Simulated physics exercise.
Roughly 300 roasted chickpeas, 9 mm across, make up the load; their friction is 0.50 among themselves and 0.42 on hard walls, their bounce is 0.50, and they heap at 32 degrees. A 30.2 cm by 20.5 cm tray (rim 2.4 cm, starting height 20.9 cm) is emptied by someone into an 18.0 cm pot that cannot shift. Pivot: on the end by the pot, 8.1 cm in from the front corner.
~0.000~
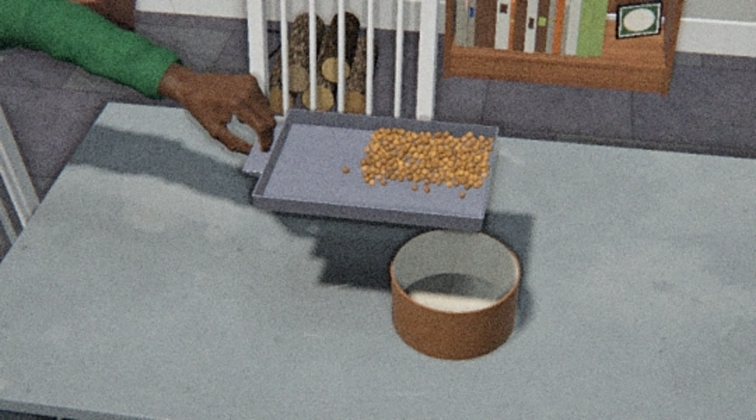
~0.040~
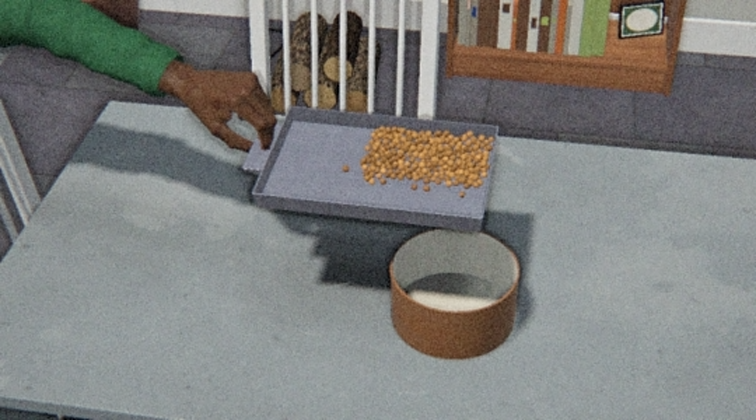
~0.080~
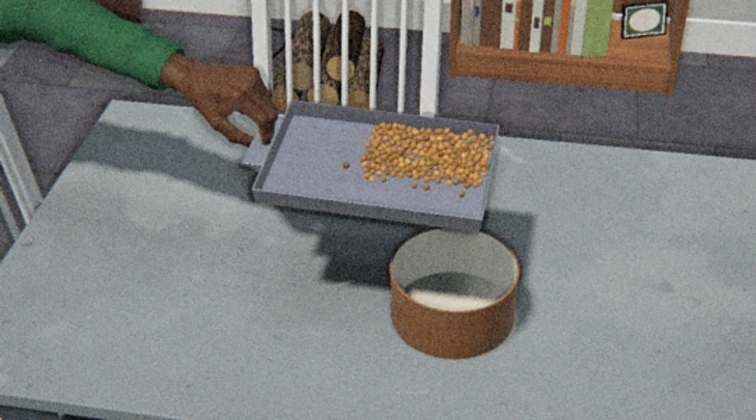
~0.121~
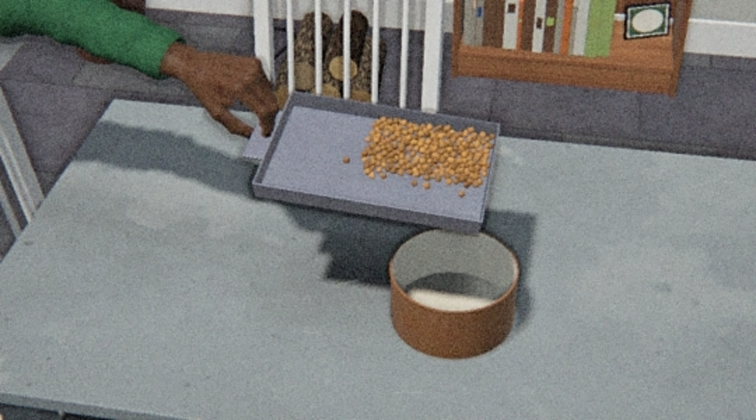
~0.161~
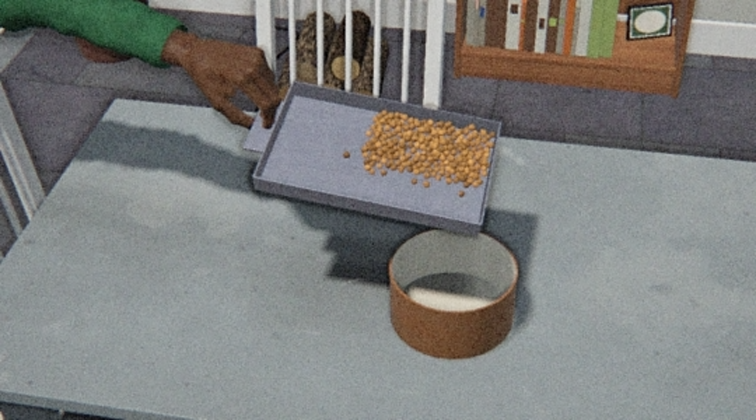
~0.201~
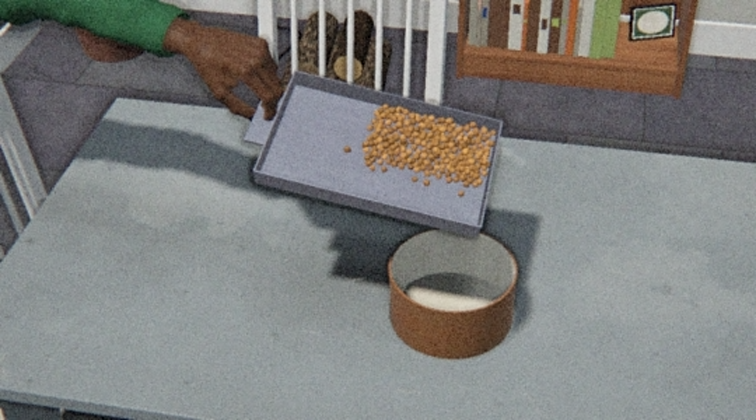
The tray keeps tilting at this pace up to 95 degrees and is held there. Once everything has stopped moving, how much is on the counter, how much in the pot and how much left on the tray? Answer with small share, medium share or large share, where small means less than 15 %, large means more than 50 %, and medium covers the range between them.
Counter - medium share; pot - large share; tray - small share.
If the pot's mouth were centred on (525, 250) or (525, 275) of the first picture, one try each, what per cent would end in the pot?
About 15 and 75 per cent.
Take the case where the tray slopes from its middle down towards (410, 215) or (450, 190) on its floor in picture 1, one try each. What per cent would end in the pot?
The share comes to about 90 in a hundred, then about 25 in a hundred.
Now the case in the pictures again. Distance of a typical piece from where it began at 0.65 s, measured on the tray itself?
By then it sits near 7 cm from where it began.
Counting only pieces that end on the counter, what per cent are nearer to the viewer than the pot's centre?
Roughly 90 per cent.
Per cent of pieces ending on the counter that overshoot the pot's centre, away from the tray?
It comes to near 100 percent.
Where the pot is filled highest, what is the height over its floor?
It reaches roughly 2.5 cm.
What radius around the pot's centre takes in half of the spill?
That comes to near 20 cm.
Then, at 0.65 s, tilt 52 degrees; the tray holds 100 %, the pot 0 %.
After 0.94 s, tilt 78 degrees; the tray holds 85 %, the pot 0 %.
Then, at 1.34 s, tilt 95 degrees; the tray holds 20 %, the pot 40 %.
By 2.4 s all is still; counter 30 %, pot 70 %, tray 0 %.
